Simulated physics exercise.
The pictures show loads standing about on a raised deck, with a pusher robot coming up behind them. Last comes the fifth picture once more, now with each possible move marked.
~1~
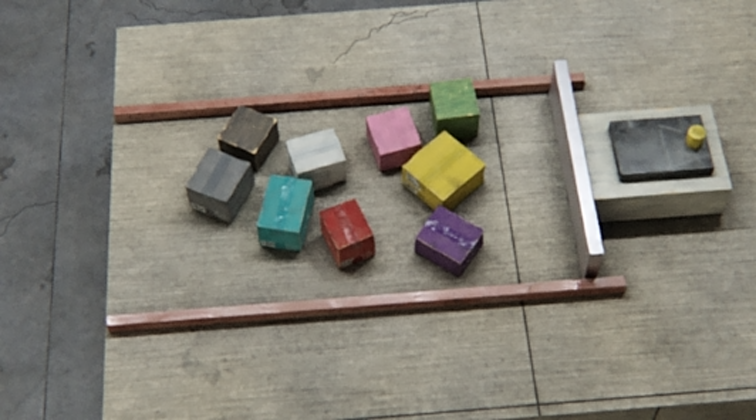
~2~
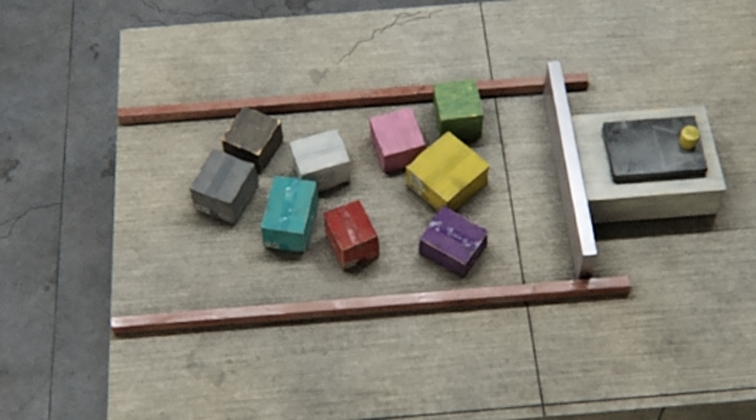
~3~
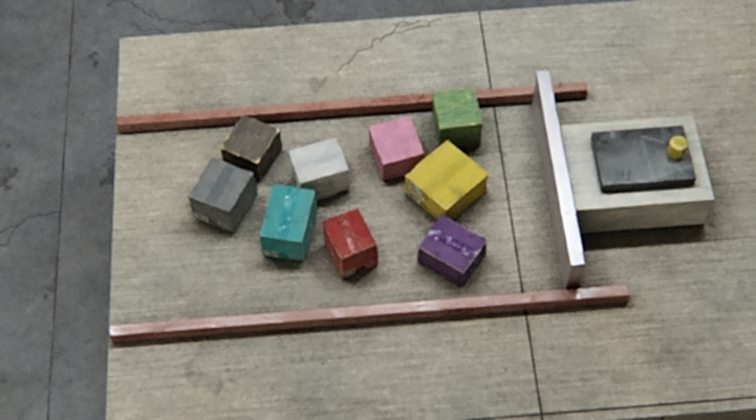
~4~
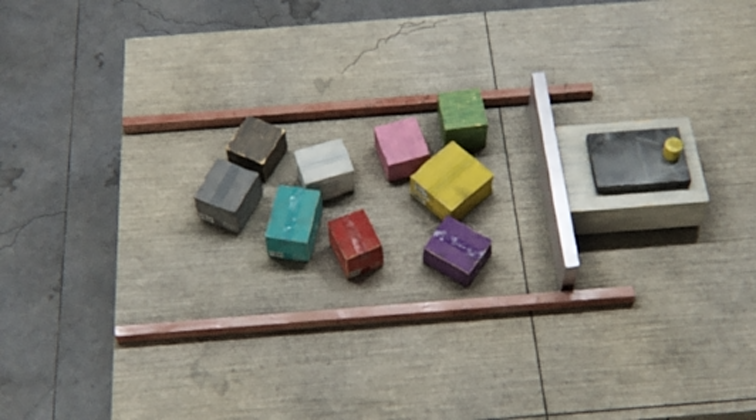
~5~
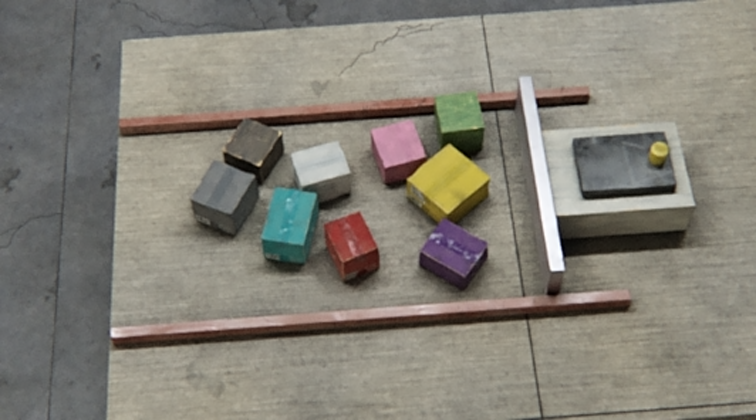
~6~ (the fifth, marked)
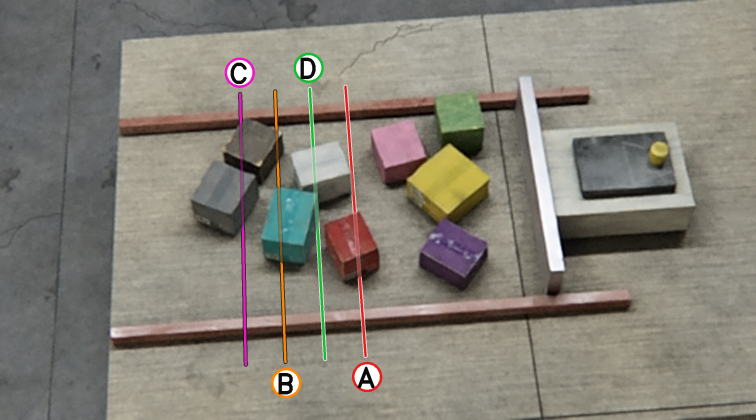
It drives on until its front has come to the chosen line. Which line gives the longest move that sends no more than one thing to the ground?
The farthest such stop is C.
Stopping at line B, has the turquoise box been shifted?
Yes.
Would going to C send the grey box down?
Yes.
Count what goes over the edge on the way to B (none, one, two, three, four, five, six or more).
In all, none.
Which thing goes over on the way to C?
The grey box goes over.
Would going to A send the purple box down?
By then, no.
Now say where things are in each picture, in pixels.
In the first frame, green crate (454, 110); yellow parcel (443, 174); robot (654, 147).
In the second frame, robot (647, 148); turquoise box (291, 214).
In the third frame, robot (635, 158); red box (350, 243).
In the fourth frame, robot (630, 159); grey box (228, 195).
In the fifth frame, robot (617, 163); green crate (459, 123); yellow parcel (448, 187); white box (321, 174).
On the copy, A at (355, 212); B at (280, 218); C at (243, 221); D at (317, 215).
On C. First, robot (510, 171); green crate (397, 127); purple box (401, 269).
Then, robot (402, 179); grey box (186, 214); black crate (200, 149).
Finally, robot (320, 185); grey box over the edge; black crate (122, 151); one fallen.
By contrast, A is within the limit but short; B is within the limit but short; D is within the limit but short.
